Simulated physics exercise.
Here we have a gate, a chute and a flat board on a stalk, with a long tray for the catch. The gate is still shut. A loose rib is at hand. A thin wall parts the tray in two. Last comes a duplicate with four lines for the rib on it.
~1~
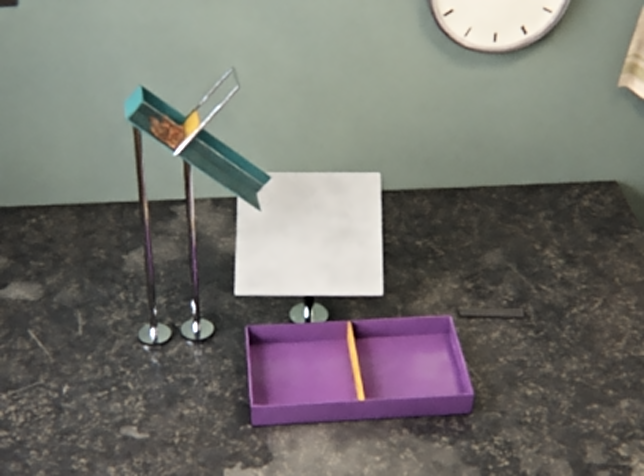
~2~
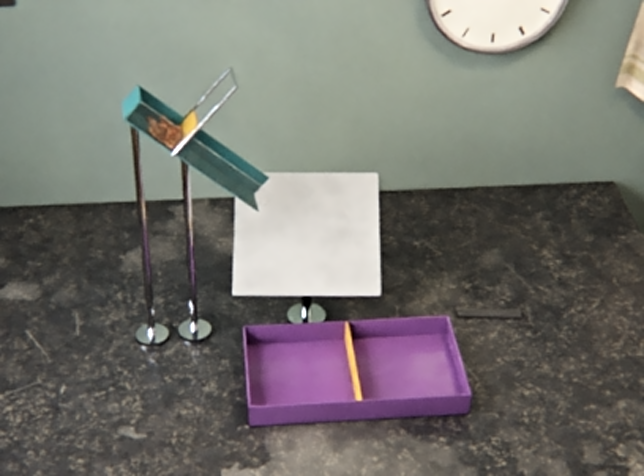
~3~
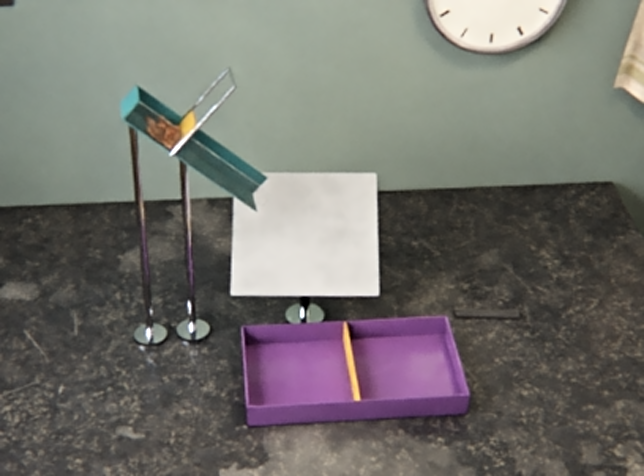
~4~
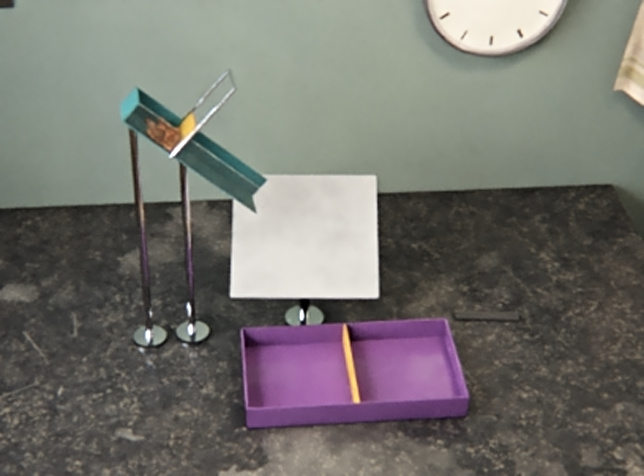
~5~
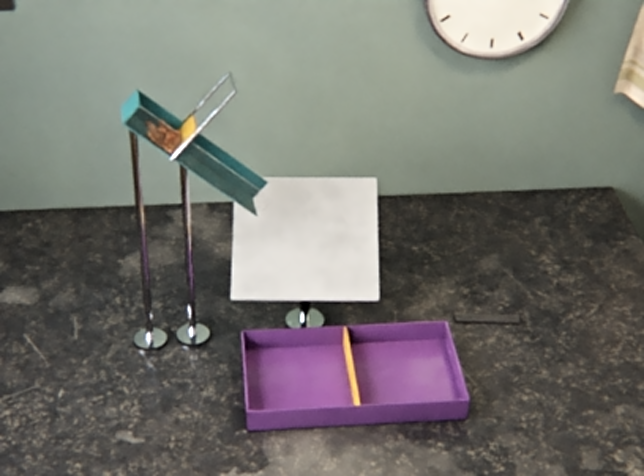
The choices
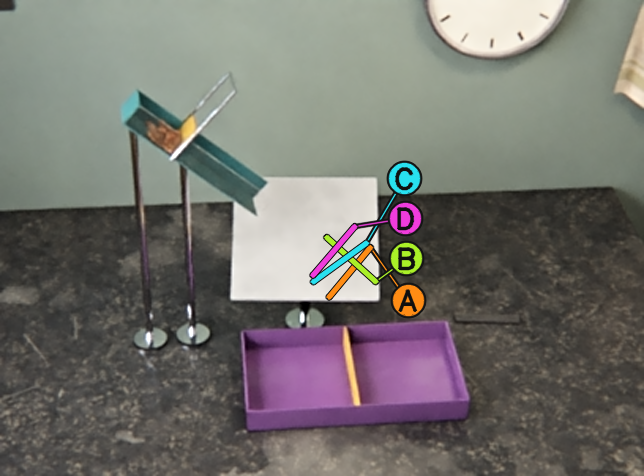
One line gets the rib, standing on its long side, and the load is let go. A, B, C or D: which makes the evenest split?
The best line is B.
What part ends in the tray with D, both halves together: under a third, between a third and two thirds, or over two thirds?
It is over two thirds.
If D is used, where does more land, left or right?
More lands on the left.
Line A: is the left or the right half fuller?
More lands on the left.
On the marked copy, line A from (370, 247) to (329, 297); line B from (326, 237) to (375, 281); line C from (366, 243) to (313, 281); line D from (354, 226) to (313, 275).
Choosing A, of what is caught, nearly all in the left half, a stray few in the right.
Choosing B, of what is caught, about a third in the left half, about two thirds in the right.
Choosing C, of what is caught, nearly all in the left half, a small part in the right.
Choosing D, of what is caught, nearly all in the left half, a stray few in the right.
